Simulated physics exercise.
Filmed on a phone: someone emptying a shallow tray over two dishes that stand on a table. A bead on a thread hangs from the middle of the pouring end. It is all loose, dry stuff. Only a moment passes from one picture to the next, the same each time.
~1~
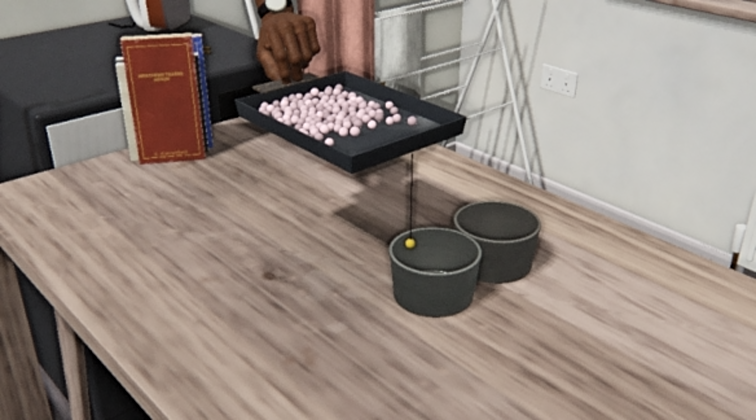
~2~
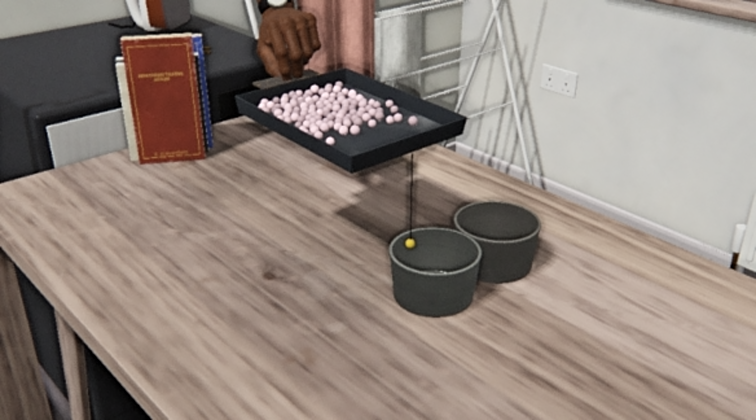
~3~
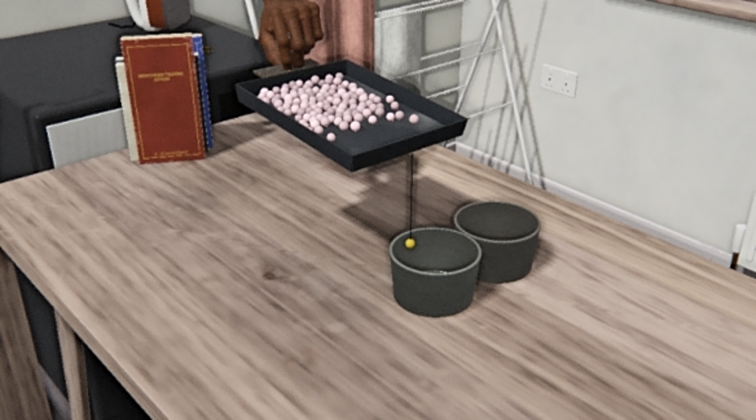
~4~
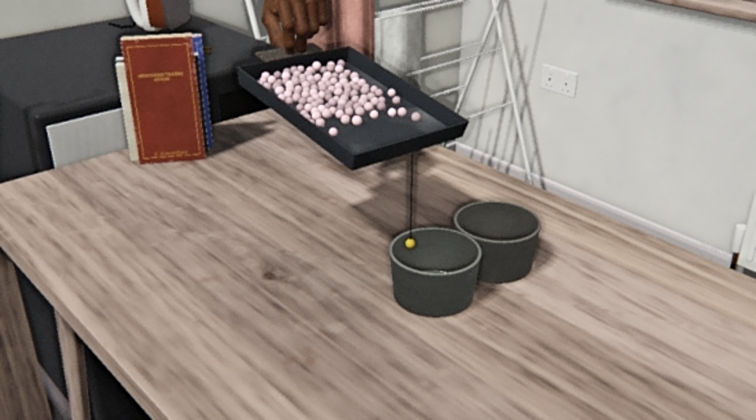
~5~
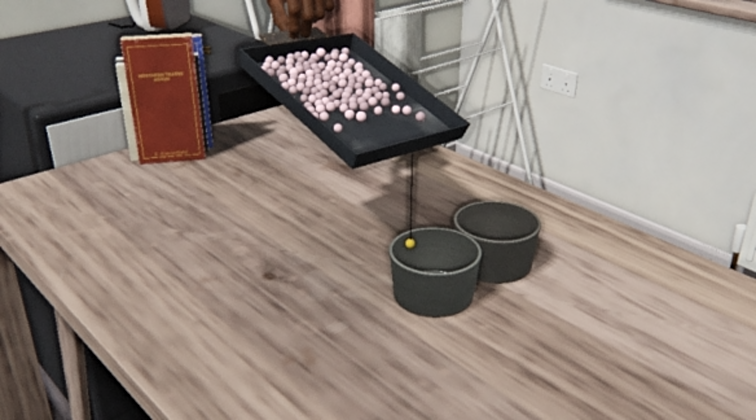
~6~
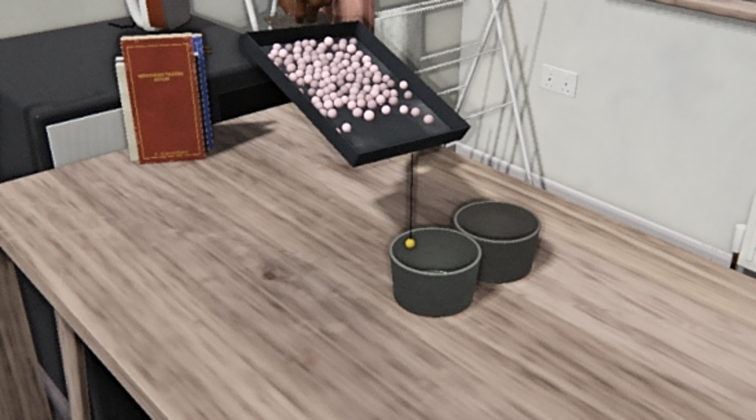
Shallow dark tray of small pale pink balls tilting above two dark dishes on a wooden table, a hand raising its back end.
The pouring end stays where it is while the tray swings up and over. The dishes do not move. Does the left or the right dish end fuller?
The left one ends fuller.
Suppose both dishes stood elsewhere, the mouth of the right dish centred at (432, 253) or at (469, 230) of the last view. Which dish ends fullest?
At the first place the dish on the right, at the second the right-hand dish.
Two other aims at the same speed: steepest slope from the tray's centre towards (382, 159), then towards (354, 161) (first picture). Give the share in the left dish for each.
In turn 0 and 0 in a hundred.
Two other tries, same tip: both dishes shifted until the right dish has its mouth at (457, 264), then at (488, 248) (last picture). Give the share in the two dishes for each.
The first gives 60 %, the second 90 %.
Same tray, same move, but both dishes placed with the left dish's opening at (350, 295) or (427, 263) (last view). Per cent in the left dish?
About 0 and 30 per cent.
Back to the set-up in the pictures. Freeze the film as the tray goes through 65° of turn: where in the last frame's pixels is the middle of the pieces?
Roughly at (433, 135).
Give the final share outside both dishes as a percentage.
Roughly 50 in a hundred.
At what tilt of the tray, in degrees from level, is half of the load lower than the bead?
At some 110 degrees.
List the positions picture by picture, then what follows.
In the first frame, corners of the pouring end near (352, 155) and (463, 116), level; middle of the load near (326, 113), sugar pearls; left dish near (466, 286); right dish near (528, 254); bead on its thread near (410, 244).
In the second frame, corners of the pouring end near (352, 155) and (464, 117), level; middle of the load near (326, 111).
In the third frame, corners of the pouring end near (353, 154) and (465, 118), tipped barely, lowest at the right corner; middle of the load near (327, 104).
In the fourth frame, corners of the pouring end near (355, 153) and (466, 120), tipped a little, lowest at the right corner; middle of the load near (328, 93).
In the fifth frame, corners of the pouring end near (357, 152) and (467, 123), tipped clearly, lowest at the right corner; middle of the load near (332, 84), only a few on the move.
In the sixth frame, corners of the pouring end near (359, 152) and (468, 125), tipped clearly, lowest at the right corner; middle of the load near (340, 78), the whole lot on the move; left dish near (466, 286); right dish near (528, 254).
Shortly afterwards, tray tipped steeply; the bulk on the tray; only a few in the left dish; near a quarter in the air.
Next, tray tipped past a quarter turn; near half on the tray; a little in the left dish; near a quarter outside both; near a quarter in the air.
Some moments later, tray tipped past a quarter turn; near half in the left dish; a little in the right dish; near half outside both; only a few in the air.
In the end, tray tipped past a quarter turn; near half in the left dish; a little in the right dish; near half outside both.
